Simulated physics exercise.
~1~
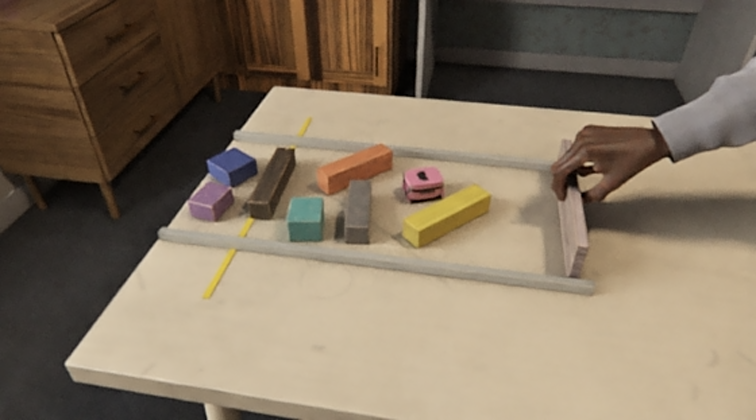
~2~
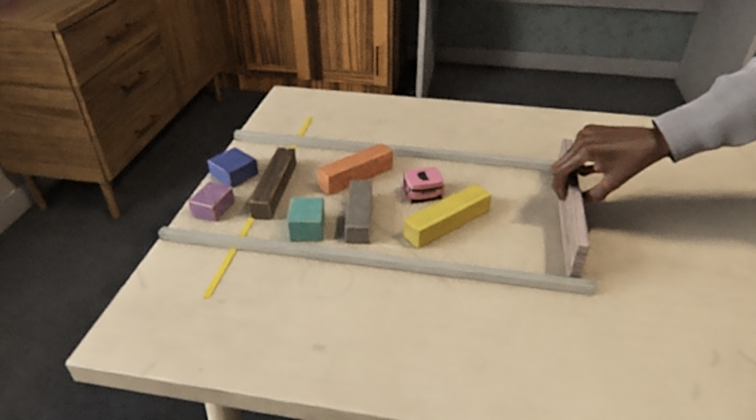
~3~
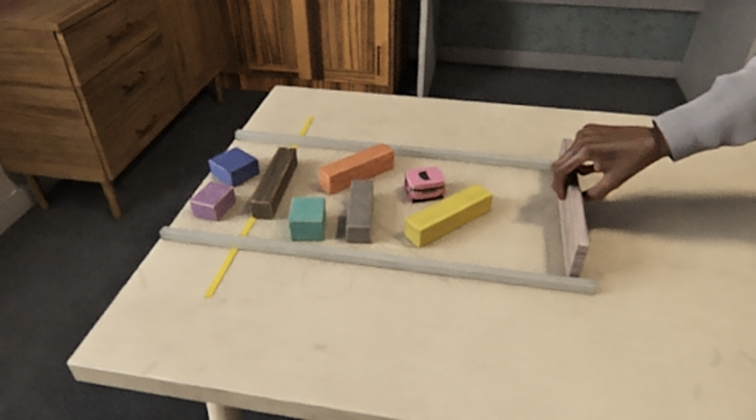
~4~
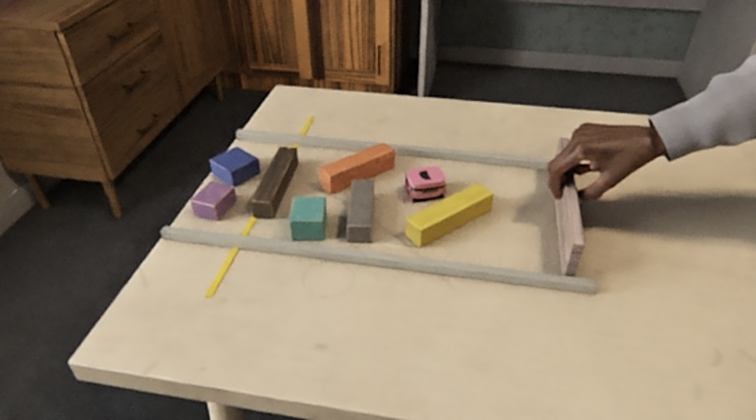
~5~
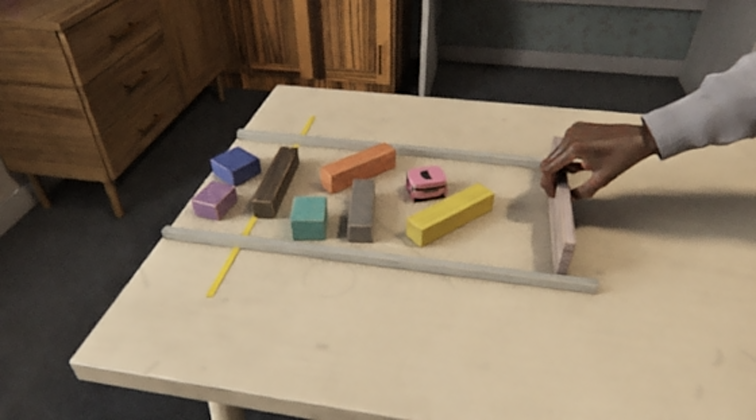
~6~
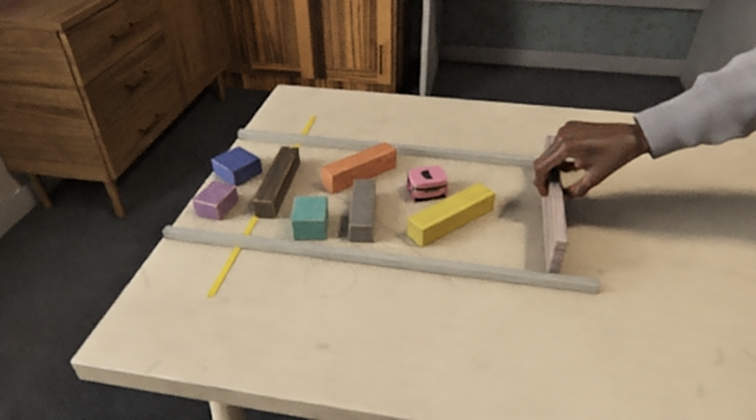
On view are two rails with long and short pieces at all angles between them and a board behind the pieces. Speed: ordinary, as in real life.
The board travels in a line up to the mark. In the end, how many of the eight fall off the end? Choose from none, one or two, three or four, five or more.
Final count: Three or four.
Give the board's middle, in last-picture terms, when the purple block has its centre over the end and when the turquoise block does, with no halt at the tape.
First near (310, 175), second near (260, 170).
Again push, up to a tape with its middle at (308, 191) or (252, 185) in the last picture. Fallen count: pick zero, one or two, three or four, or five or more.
For each in order, either one or two and 3 or 4.
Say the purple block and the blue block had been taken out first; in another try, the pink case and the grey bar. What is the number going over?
Counts - first: 1, second: 2.
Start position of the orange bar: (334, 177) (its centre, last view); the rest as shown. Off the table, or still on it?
It remains in place.
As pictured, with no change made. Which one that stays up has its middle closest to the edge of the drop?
Closest at the end: The turquoise block.
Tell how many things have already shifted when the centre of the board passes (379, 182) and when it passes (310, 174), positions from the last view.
5, then 8.
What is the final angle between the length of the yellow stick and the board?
Roughly 0 degrees.
Early on, none off yet; blue block at rest near (237, 166); purple block at rest near (216, 200); black bar at rest near (278, 180).
A while later, none off yet; blue block at rest near (237, 166); purple block at rest near (216, 200); black bar travelled a little near (267, 180).
Finally, the number that fall off is three or four; lost, black bar, purple block and blue block.
